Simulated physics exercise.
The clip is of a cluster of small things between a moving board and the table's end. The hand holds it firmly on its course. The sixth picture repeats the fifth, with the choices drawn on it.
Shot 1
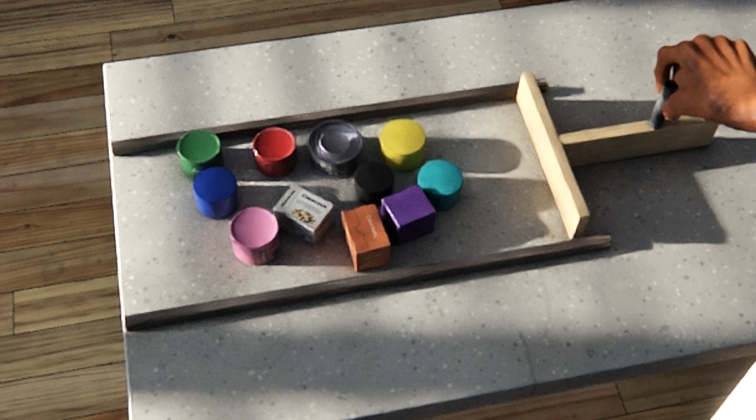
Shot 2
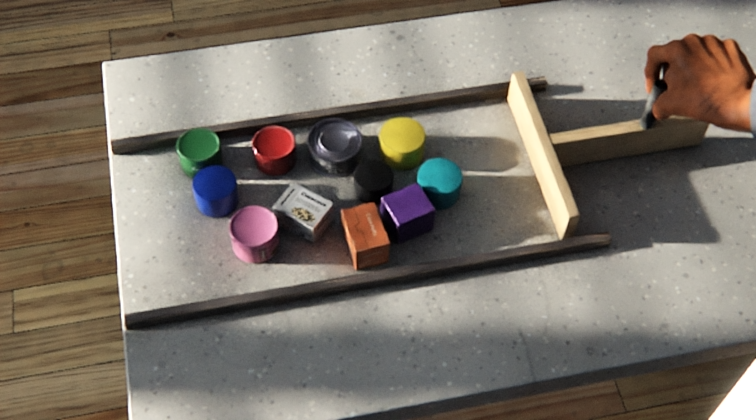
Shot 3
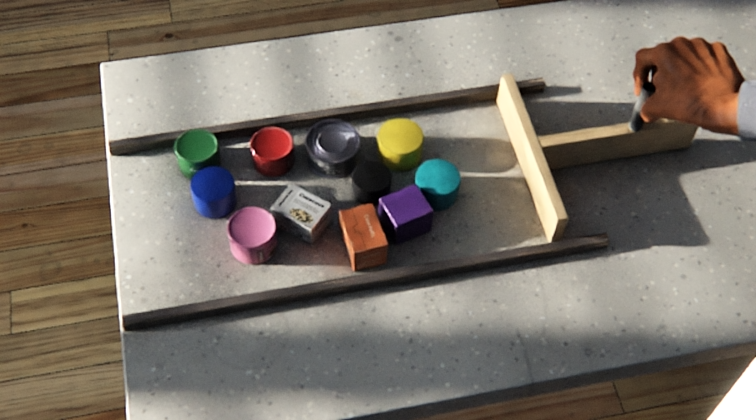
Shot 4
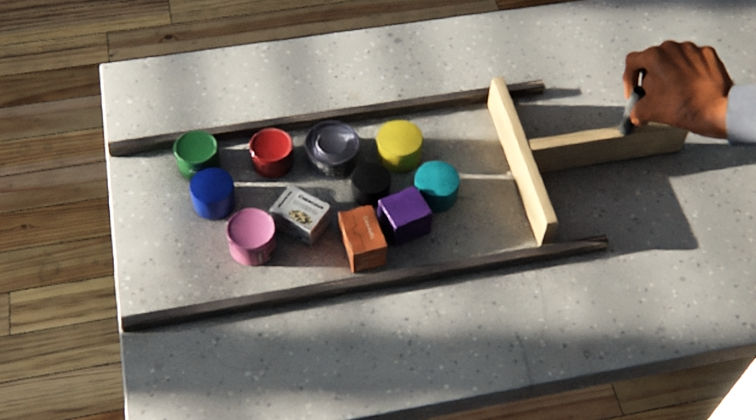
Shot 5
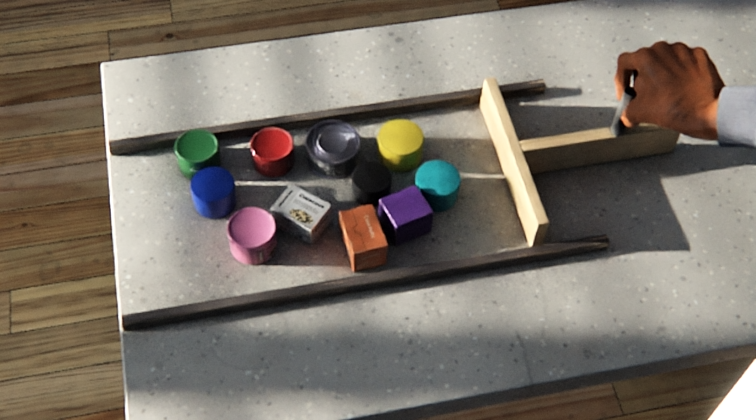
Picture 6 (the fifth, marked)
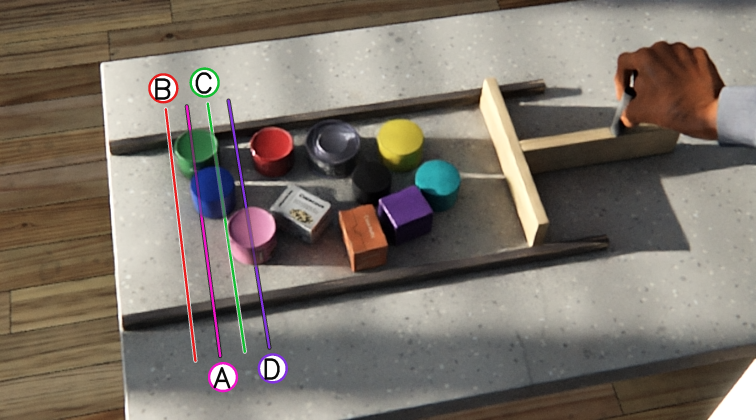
Wooden T-shaped board sliding slowly left between two dark rails, pushed by a hand, toward a cluster of colourful tubs and packets.
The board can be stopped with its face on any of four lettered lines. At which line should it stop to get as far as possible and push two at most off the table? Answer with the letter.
It should halt at C.
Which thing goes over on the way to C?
The green tub.
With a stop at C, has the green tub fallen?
Yes.
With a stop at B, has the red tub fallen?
By then, yes.
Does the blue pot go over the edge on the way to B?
Yes.
On the marked copy, A at (202, 221); B at (179, 224); C at (225, 217); D at (247, 214).
With C. Early on, board (414, 162); orange packet (353, 243); grey tin (324, 147).
Further on, board (307, 178); green tub (151, 168); pink tub (202, 274).
At the end, board (227, 190); green tub over the edge; pink tub (128, 290); one fallen.
As for the rest, A drops three; B drops five; D is within the limit but short.
